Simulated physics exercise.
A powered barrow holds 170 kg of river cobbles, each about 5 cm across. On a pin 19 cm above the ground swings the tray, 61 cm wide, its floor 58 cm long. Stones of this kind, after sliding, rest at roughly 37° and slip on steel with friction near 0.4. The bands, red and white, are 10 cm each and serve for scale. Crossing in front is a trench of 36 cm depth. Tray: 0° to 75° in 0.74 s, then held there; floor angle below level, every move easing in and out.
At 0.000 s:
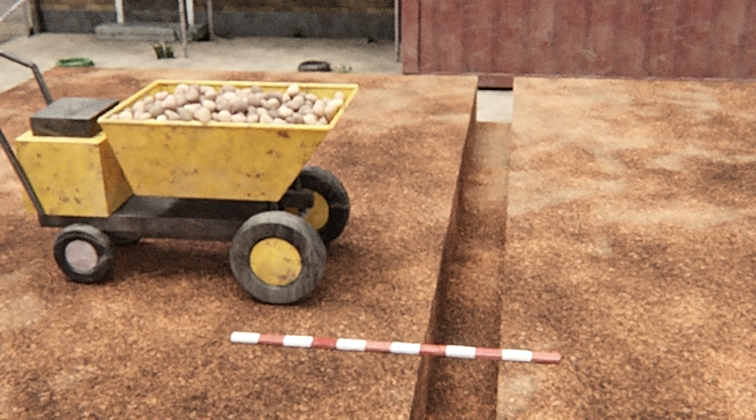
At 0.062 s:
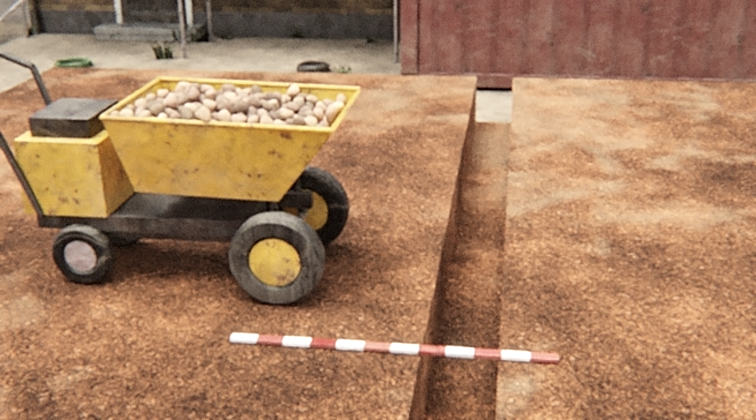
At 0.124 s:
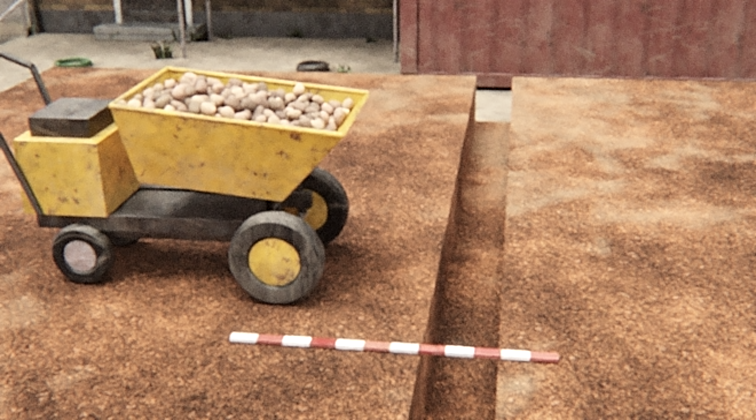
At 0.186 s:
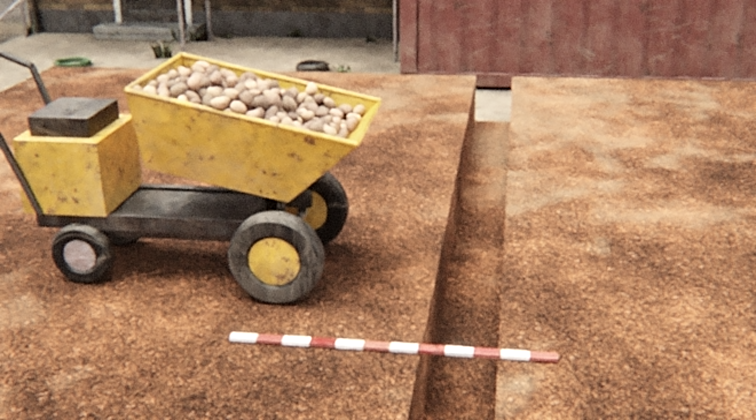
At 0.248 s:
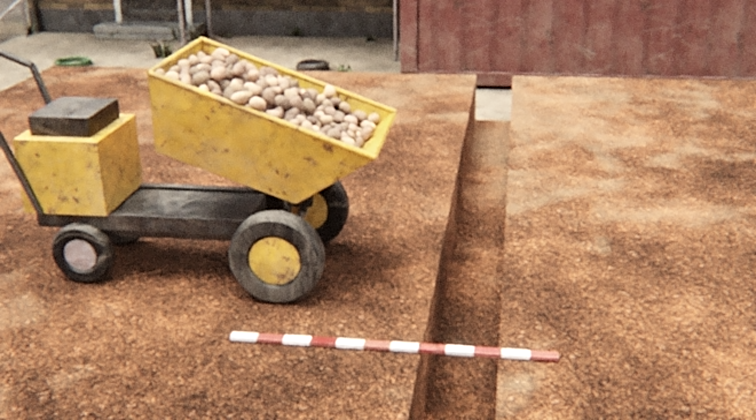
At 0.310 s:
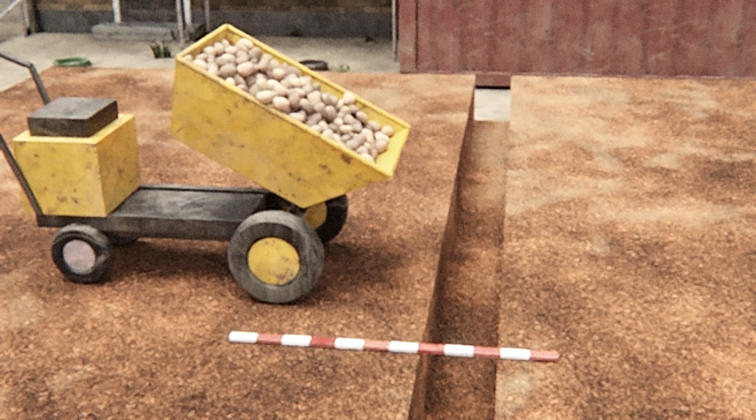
The yellow tray of a small wheeled barrow, loaded with rounded stones, tilts steadily steeper, its back rising and its front dipping to the right, while the wheels stay still beside a trench and a red-and-white banded pole.
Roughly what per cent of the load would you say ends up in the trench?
I'd say 75 per cent ends up in the trench.
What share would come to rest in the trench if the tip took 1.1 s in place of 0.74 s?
About 85 percent, I'd say.
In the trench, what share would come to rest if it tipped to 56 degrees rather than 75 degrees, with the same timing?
It would be near 45 per cent.
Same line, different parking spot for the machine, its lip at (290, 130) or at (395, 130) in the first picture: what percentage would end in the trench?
It comes to about 75 and 15 in a hundred.
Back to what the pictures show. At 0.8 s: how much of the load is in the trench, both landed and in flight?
By then, around 35 percent.
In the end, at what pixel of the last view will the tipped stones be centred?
Near (480, 321).
After 0.6 s the floor is at 63°; 100 % in the tray; the foremost stones are at (434, 225).
After 0.8 s the floor is at 75°; 55 % in the tray, 35 % in the trench, 10 % past the trench; the foremost stones are at (551, 277).
After 1.2 s the floor is at 75°; 14 % in the tray, 60 % in the trench, 26 % past the trench; the foremost stones are at (749, 302).
After 3.1 s the floor is at 75°; 0 % in the tray, 75 % in the trench, 25 % past the trench; the foremost stones are past the picture's edge.
